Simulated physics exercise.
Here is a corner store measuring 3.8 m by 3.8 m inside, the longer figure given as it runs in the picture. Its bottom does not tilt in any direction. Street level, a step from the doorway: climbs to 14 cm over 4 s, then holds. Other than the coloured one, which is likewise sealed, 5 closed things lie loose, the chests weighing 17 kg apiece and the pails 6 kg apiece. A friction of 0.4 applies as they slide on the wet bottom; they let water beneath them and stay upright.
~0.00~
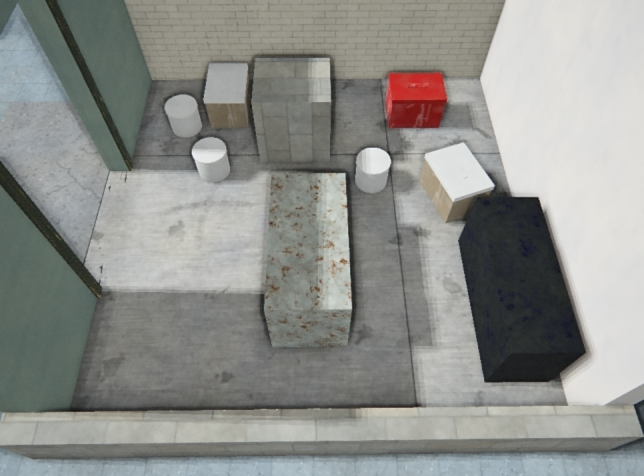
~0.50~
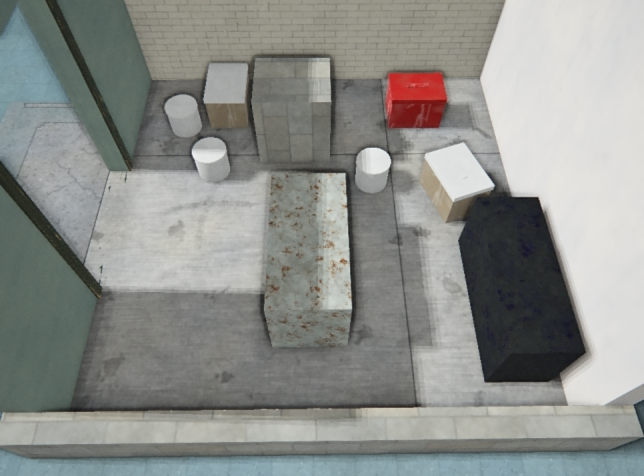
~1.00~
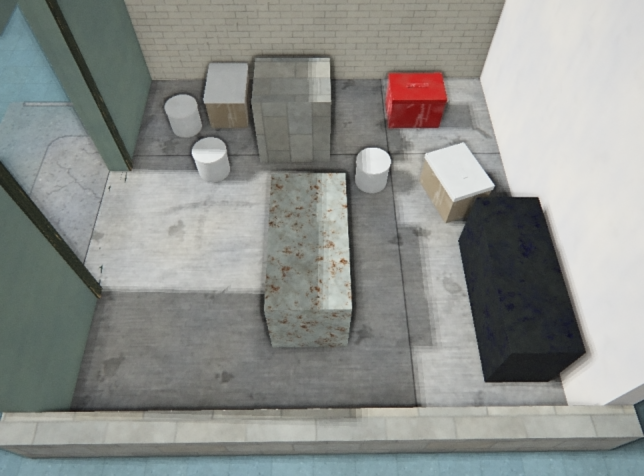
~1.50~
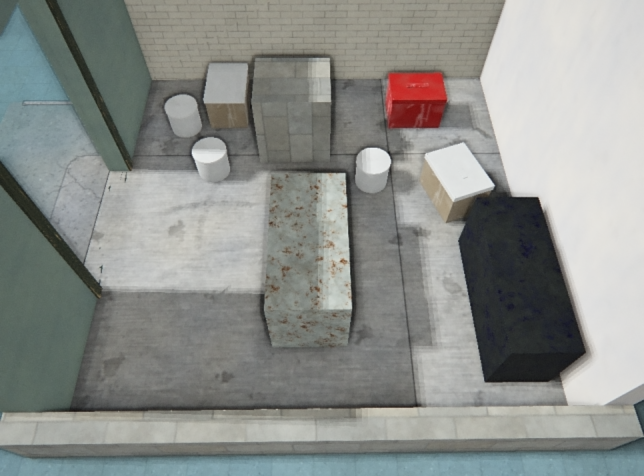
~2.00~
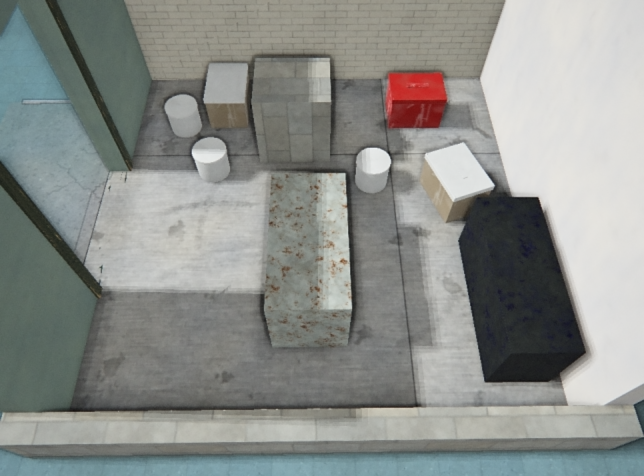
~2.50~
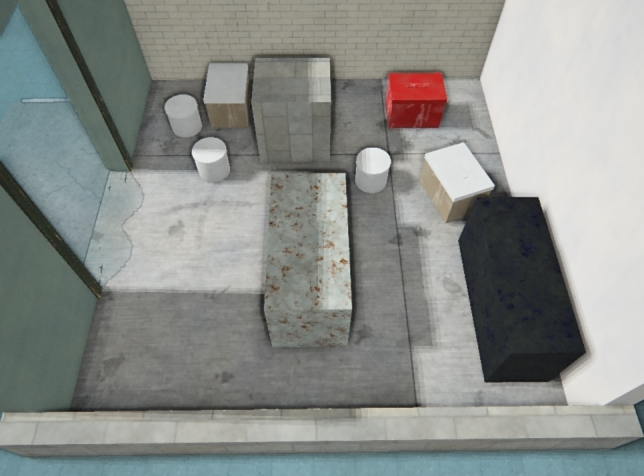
Water spreads over the pavement outside the doorway on the left, then a thin patch creeps just across the threshold onto the pale floor, while the red chest, the white drums and the other boxes and blocks inside stay still.
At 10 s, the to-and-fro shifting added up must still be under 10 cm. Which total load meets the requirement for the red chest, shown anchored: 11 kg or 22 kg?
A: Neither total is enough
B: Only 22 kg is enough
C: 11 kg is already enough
The answer is C.
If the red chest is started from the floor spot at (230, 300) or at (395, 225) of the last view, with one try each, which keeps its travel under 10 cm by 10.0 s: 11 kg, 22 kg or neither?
Taking the two spots in turn, neither keeps it, then only the heavier keeps it.
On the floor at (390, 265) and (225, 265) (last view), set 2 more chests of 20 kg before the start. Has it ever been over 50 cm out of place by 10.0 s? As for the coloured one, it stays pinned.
Order as asked: Stays within / stays within.
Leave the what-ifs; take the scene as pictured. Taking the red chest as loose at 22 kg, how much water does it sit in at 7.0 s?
Around 2 cm.
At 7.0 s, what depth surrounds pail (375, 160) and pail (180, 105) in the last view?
I'd estimate 4 cm for the first and 2 cm for the second.
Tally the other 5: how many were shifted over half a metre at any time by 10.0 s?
It works out to 1.
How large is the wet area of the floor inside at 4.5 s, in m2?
About 3.5 m2.
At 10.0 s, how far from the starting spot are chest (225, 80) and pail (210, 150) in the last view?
In that order: 0 cm, 50 cm.
After 3.5 s the red chest would be 0 cm from its start with 11 kg and 0 cm from its start with 22 kg; 0 cm of water round it then.
After 4.5 s the red chest would be 0 cm from its start with 11 kg and 0 cm from its start with 22 kg; 0 cm of water round it then.
After 7.0 s the red chest would be 0 cm from its start with 11 kg and 0 cm from its start with 22 kg; 2 cm of water round it then.
After 10.0 s the red chest would be 0 cm from its start with 11 kg and 0 cm from its start with 22 kg; 4 cm of water round it then.
